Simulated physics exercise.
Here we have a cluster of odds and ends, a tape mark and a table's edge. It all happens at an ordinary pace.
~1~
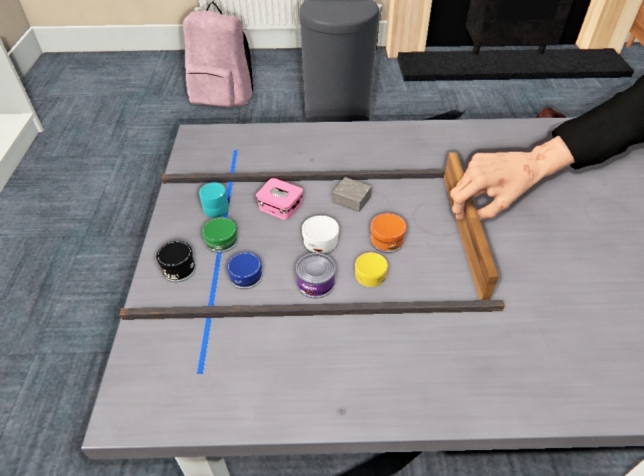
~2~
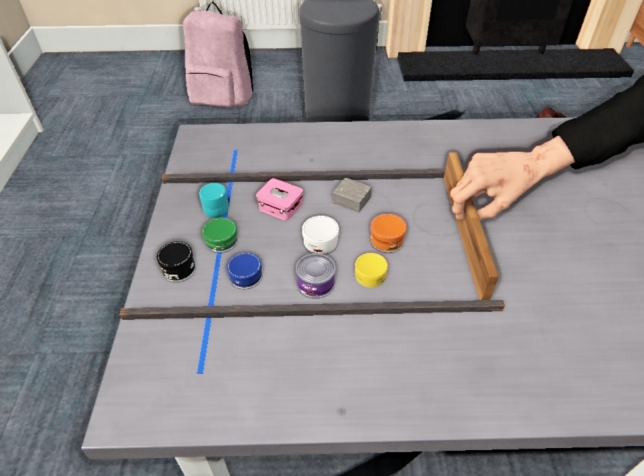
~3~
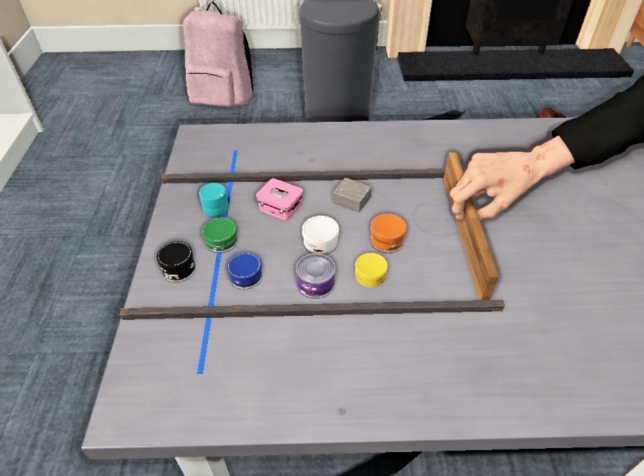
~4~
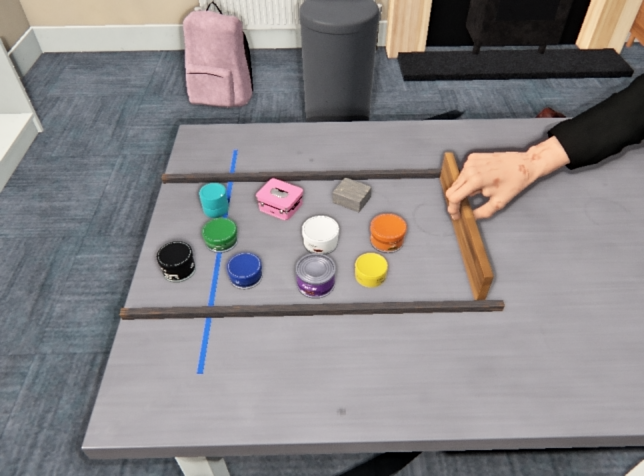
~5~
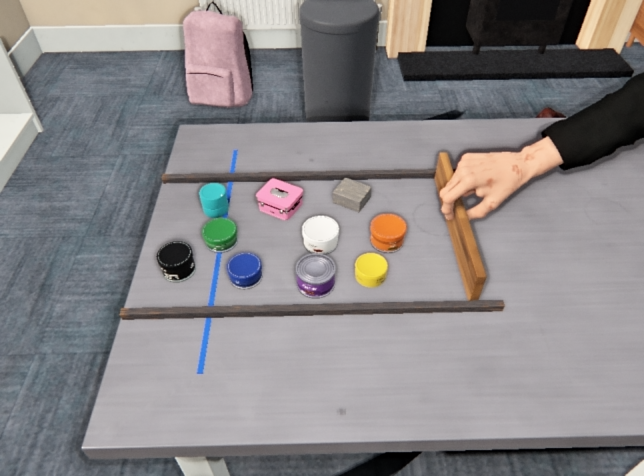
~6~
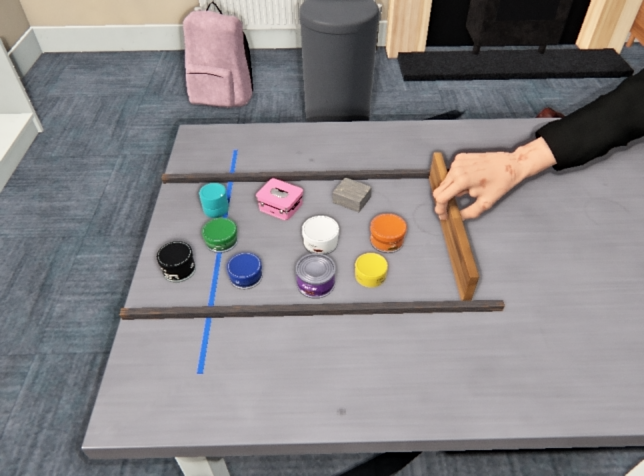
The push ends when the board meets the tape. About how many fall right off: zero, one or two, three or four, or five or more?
Here the number that fall off is one or two.
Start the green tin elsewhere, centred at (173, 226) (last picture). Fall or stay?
From there it goes over.
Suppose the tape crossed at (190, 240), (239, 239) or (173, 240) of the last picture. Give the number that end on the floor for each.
In that order 5, 0 and 6.
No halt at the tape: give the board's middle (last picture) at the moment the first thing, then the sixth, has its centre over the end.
Its middle is around (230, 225) and later (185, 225).
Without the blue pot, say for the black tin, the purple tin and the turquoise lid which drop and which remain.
The black tin stays on; the purple tin holds on; the turquoise lid falls.
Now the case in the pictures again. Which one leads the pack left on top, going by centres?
Foremost is the black tin.
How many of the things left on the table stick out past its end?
The number is 1.
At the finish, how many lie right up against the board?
In contact: 3.
A little later, none off yet; black tin at rest near (177, 262); turquoise lid at rest near (215, 201); green tin at rest near (221, 235).
When it is over, the number that fall off is one or two; down, green tin and turquoise lid.
